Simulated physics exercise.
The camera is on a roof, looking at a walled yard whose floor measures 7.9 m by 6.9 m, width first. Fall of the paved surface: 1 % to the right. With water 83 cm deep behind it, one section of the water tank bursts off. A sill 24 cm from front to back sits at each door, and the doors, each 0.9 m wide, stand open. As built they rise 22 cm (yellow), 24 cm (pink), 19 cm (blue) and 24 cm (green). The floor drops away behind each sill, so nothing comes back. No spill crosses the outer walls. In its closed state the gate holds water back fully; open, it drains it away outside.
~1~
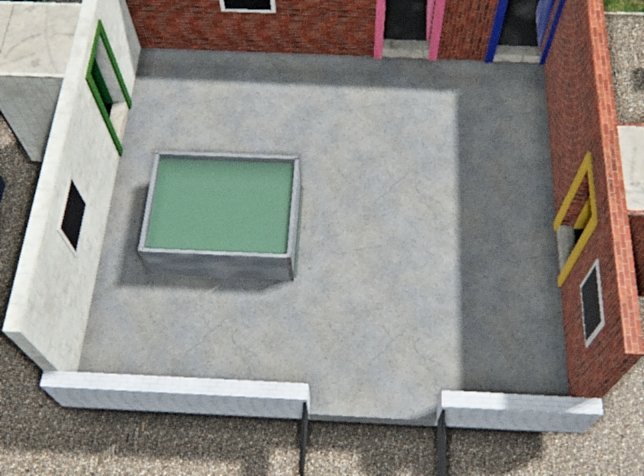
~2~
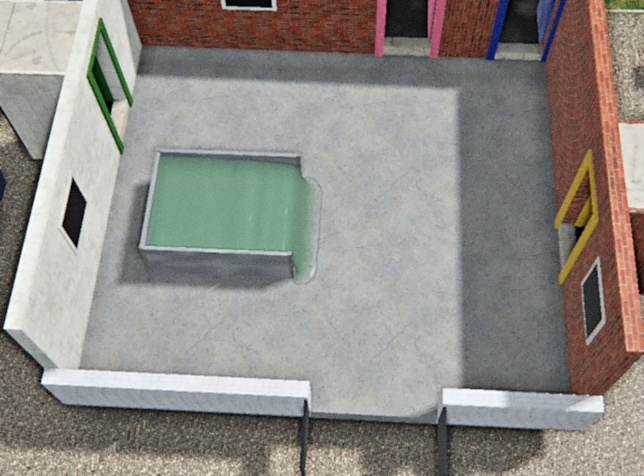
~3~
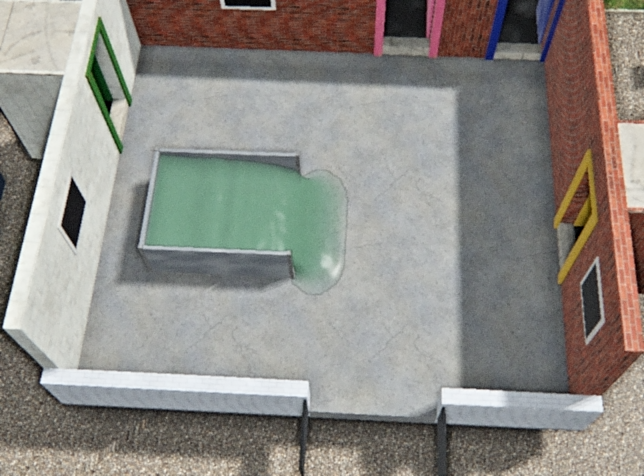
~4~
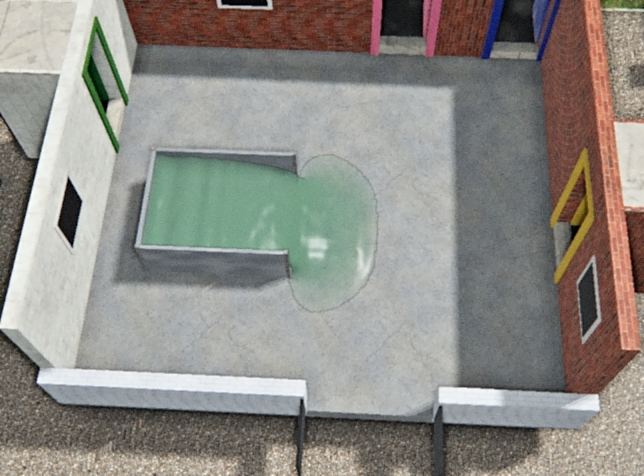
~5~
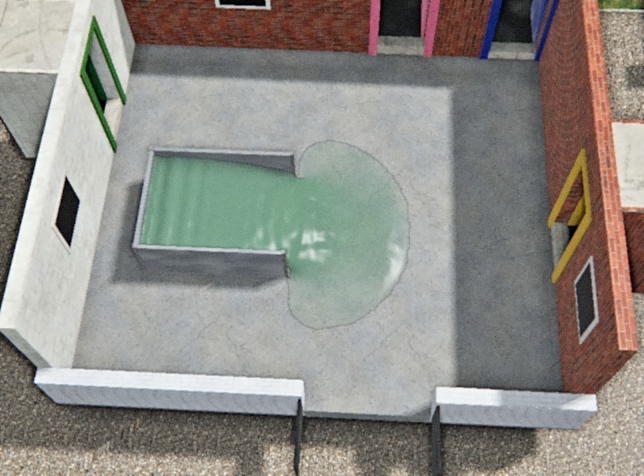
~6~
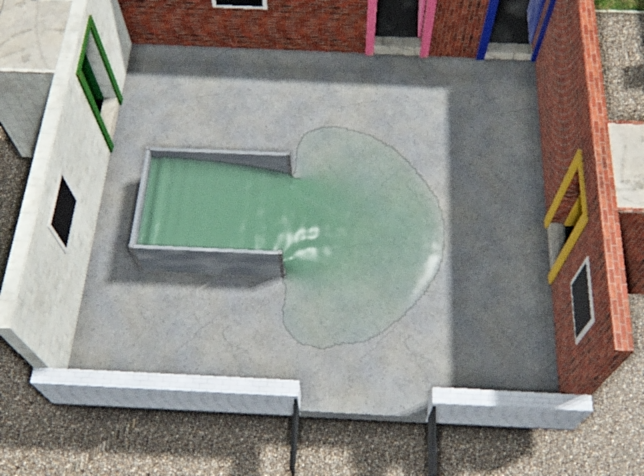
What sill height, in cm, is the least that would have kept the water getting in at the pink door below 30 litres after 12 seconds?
The least height is about 6 cm.
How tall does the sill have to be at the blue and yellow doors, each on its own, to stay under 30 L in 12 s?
Some 27 cm for blue, some 29 cm for yellow.
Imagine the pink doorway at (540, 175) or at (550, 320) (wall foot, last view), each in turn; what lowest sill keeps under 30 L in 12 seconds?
About 23 cm for the first and 24 cm for the second.
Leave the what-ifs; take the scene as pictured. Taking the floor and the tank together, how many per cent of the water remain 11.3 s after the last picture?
Some 84 per cent remains.
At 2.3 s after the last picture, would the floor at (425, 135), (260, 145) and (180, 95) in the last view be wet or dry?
In turn: Flooded, not reached, still dry.
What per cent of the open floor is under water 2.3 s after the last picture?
Roughly 50 percent.
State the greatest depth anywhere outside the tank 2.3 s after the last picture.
About 41 cm at most.
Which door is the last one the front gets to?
It is the green one.
Then, 0.7 s after the last picture water covers 40 % of the floor, deepest (35 cm) near (290, 252); it has not reached the pink door.
Then, 2.3 s after the last picture water covers 50 % of the floor, deepest (41 cm) near (528, 69); 4 cm at the pink door, 0 litres in over its 24 cm sill.
Then, 11.3 s after the last picture water covers 100 % of the floor, deepest (11 cm) near (97, 224); 6 cm at the pink door, 0 litres in over its 24 cm sill.
At the pink door as built, the water peaked near 11 cm, 3.7 s after the last picture.
With a sill of 5 cm, 47 litres would have come in within the 12 s; with 7 cm, 17 litres. So under 30 litres takes about 6 cm.
